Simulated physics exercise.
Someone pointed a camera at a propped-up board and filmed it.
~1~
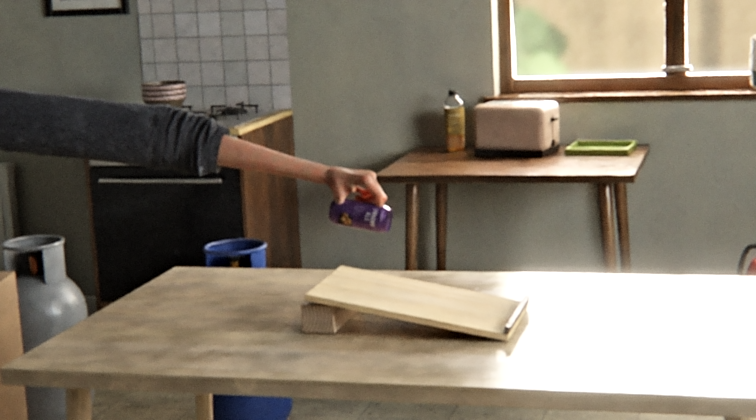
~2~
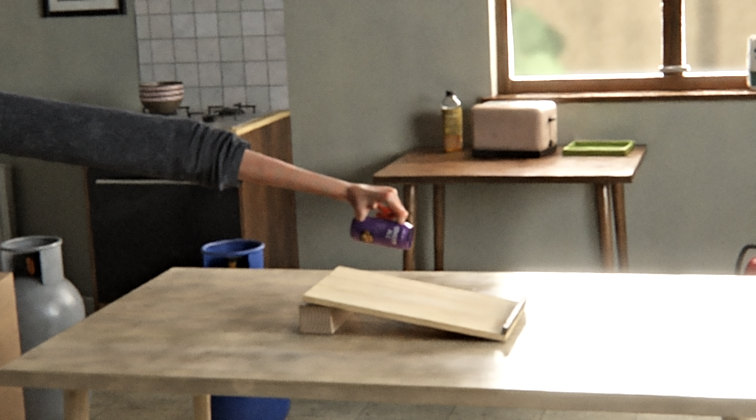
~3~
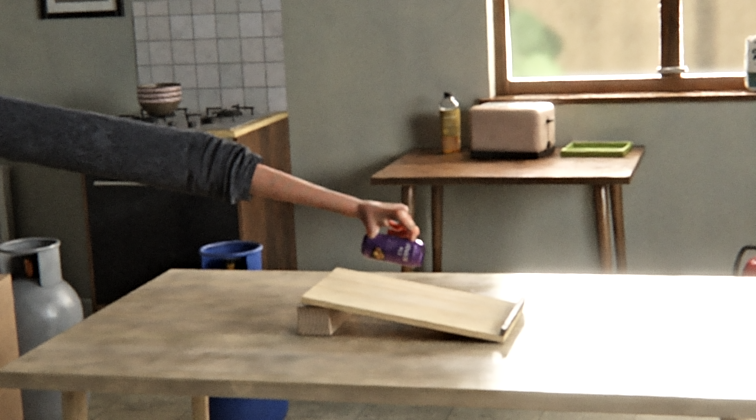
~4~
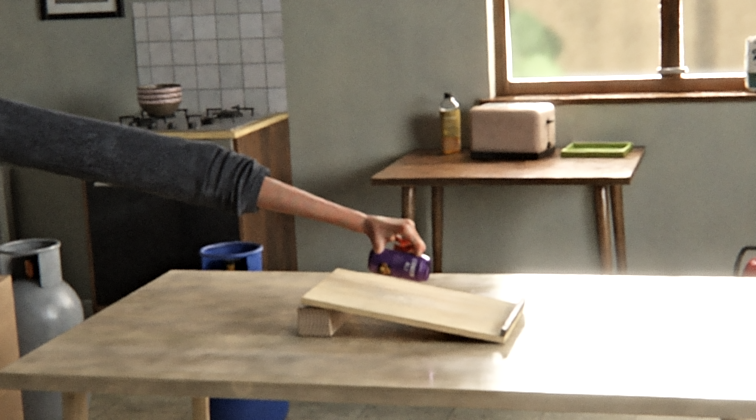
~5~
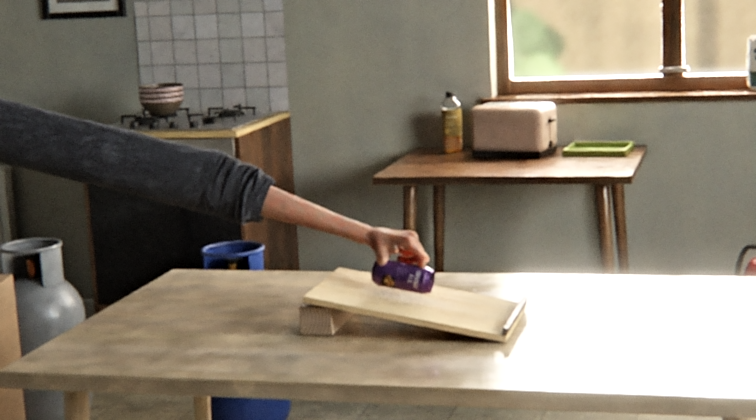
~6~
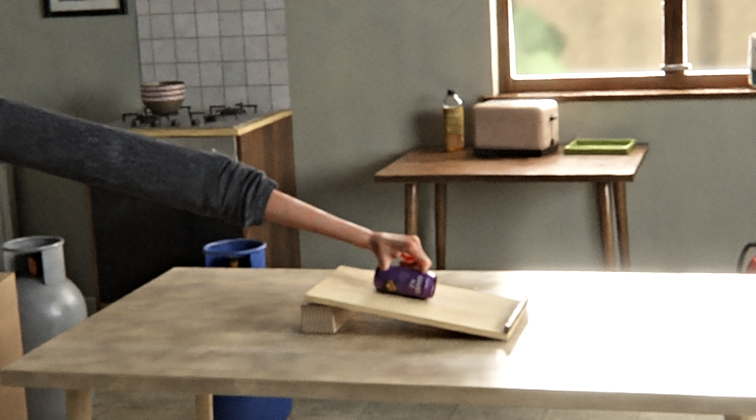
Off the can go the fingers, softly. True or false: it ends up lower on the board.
False.
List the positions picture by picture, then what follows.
On its way; purple can (361, 215), in the first frame.
On its way; purple can (381, 233), in the second frame.
On its way; purple can (393, 250), in the third frame.
On its way; purple can (399, 265), in the fourth frame.
On its way; purple can (403, 276), in the fifth frame.
In place under the hand; purple can (405, 281), in the sixth frame.
Then, 0.20 s after the last picture, nothing has stirred.
Then, 0.40 s after the last picture, purple can resting near (405, 281).
At rest, it is in place. Seen from the same camera at the end, purple can near (405, 281). The purple can remains at rest.
